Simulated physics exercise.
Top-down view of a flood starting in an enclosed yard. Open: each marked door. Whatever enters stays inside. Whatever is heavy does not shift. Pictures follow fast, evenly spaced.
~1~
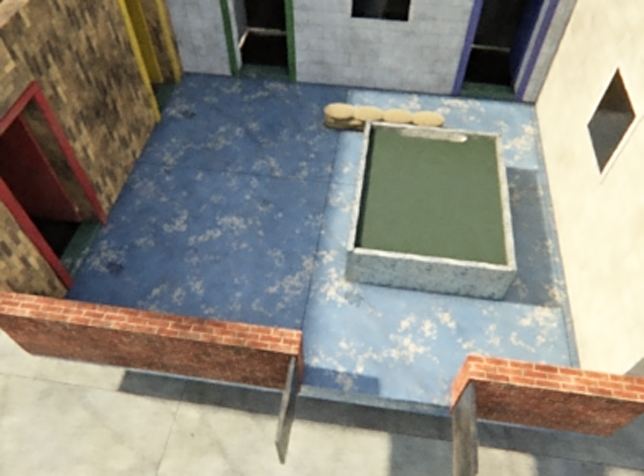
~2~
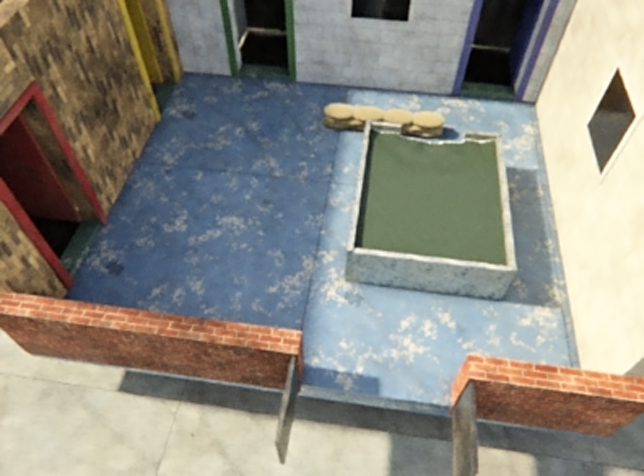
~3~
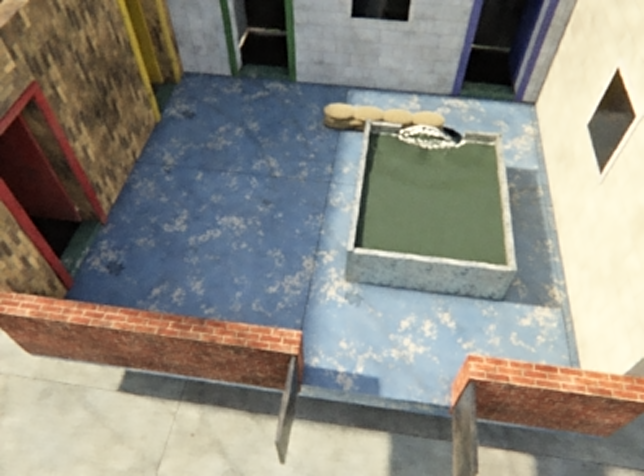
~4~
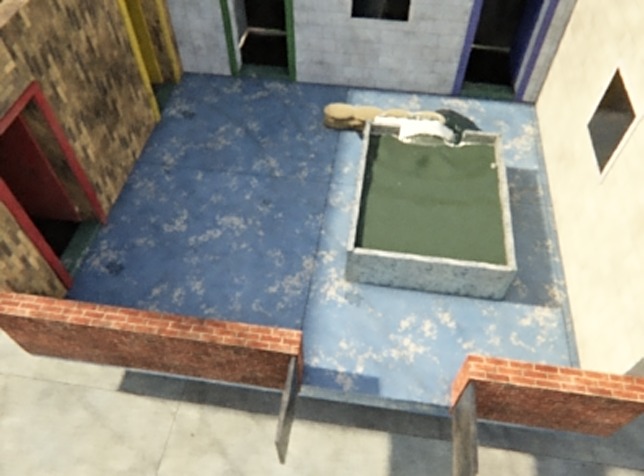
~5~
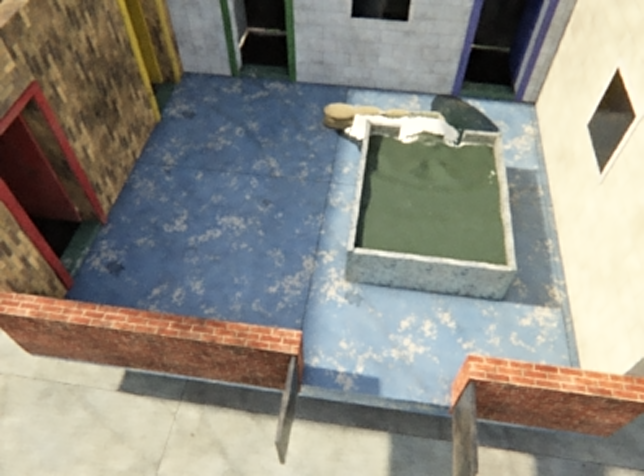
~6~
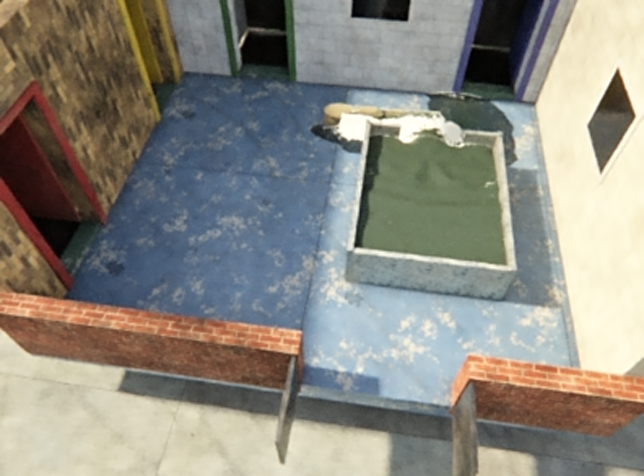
Walled yard with a blue floor, green water in a raised tank rippling, then pouring foamy over the far side and spreading.
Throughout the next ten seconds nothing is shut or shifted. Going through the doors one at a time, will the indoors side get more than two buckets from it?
In the end green door: Two buckets at most; yellow door: Above two buckets; blue door: Above two buckets; red door: Two buckets at most.
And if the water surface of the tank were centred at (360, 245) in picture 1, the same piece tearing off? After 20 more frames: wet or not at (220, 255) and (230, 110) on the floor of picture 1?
In that order: Untouched and submerged.
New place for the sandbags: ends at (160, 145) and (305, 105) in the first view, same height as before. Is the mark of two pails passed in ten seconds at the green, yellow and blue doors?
Lab note - green keeps within bounds, yellow overshoots, blue overshoots.
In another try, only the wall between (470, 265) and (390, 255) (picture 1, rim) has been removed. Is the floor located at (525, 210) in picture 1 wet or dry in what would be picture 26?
Answer: Awash.
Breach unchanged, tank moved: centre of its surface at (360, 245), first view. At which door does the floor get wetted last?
Last of all, the door marked red.
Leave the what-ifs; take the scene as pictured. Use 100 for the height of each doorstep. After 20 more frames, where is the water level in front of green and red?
Readings, in sequence: 20 percent and 50 percent.
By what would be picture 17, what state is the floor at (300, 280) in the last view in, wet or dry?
I'd say bone-dry there.
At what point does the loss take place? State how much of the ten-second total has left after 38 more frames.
Around 55 per cent.
A moment on, water covers 25 % of the floor; the green door not reached, the yellow door not reached, the blue door under two buckets in, the red door not reached.
Next, water covers 40 % of the floor; the green door not reached, the yellow door not reached, the blue door over two buckets in, the red door not reached.
Then, water covers 55 % of the floor; the green door wet at the sill, nothing in, the yellow door under two buckets in, the blue door over two buckets in, the red door wet at the sill, nothing in.
Later, water covers 75 % of the floor; the green door wet at the sill, nothing in, the yellow door over two buckets in, the blue door far over two buckets in, the red door wet at the sill, nothing in.
In the end, water covers 90 % of the floor; the green door wet at the sill, nothing in, the yellow door far over two buckets in, the blue door far over two buckets in, the red door wet at the sill, nothing in.
